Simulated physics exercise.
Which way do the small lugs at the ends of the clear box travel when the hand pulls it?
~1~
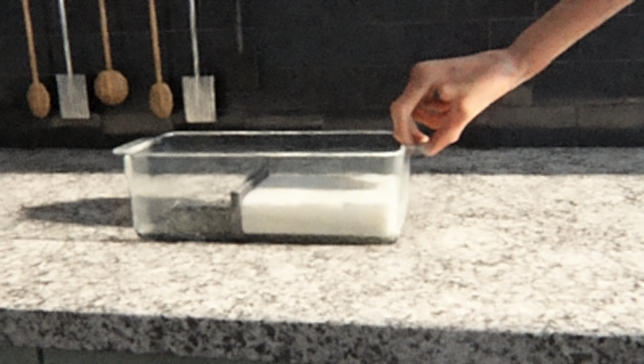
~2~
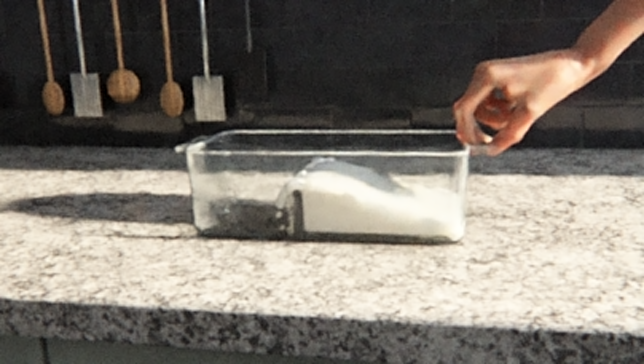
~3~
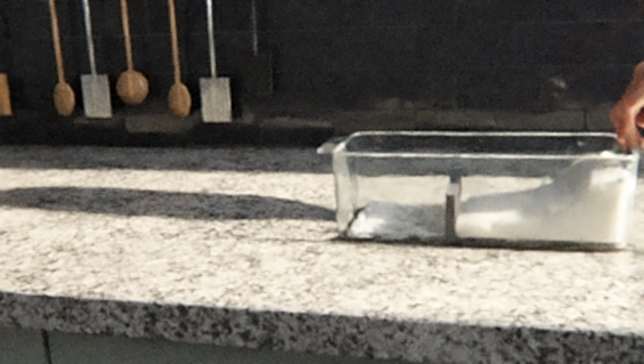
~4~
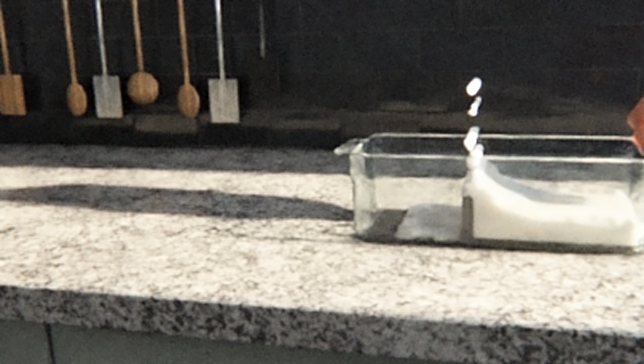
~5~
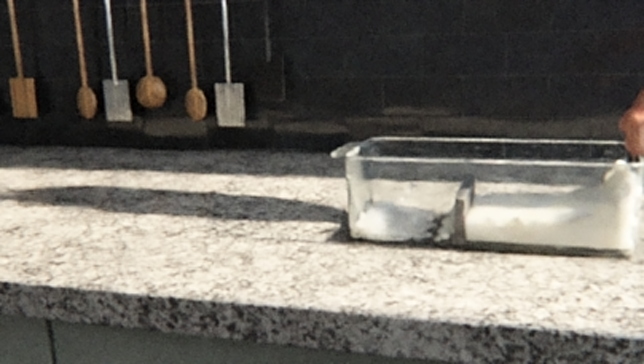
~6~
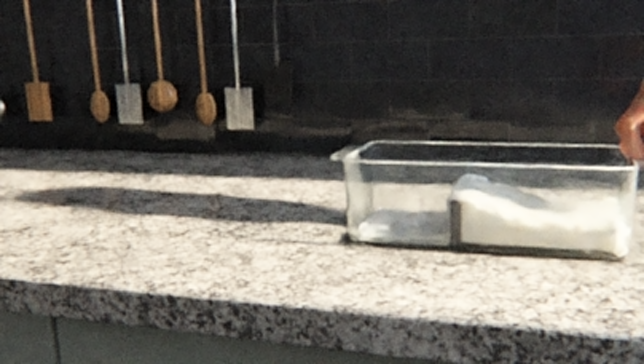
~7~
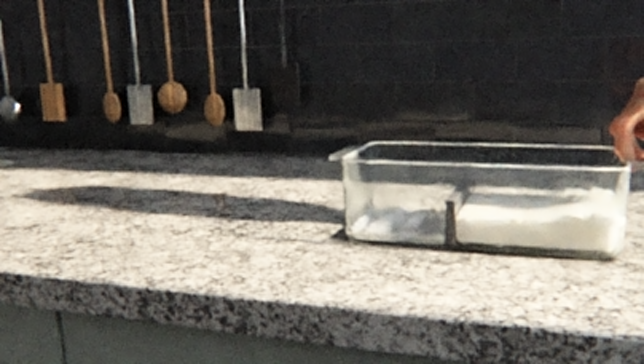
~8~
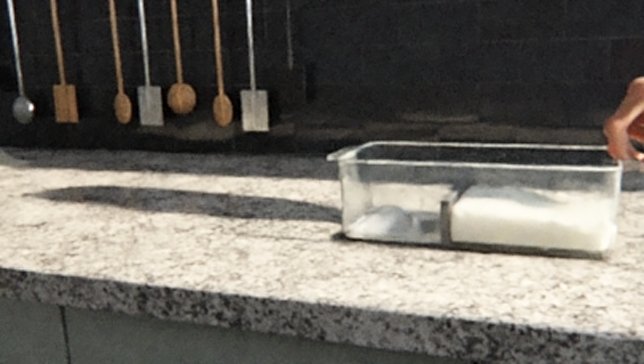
They move to the right along with the box.
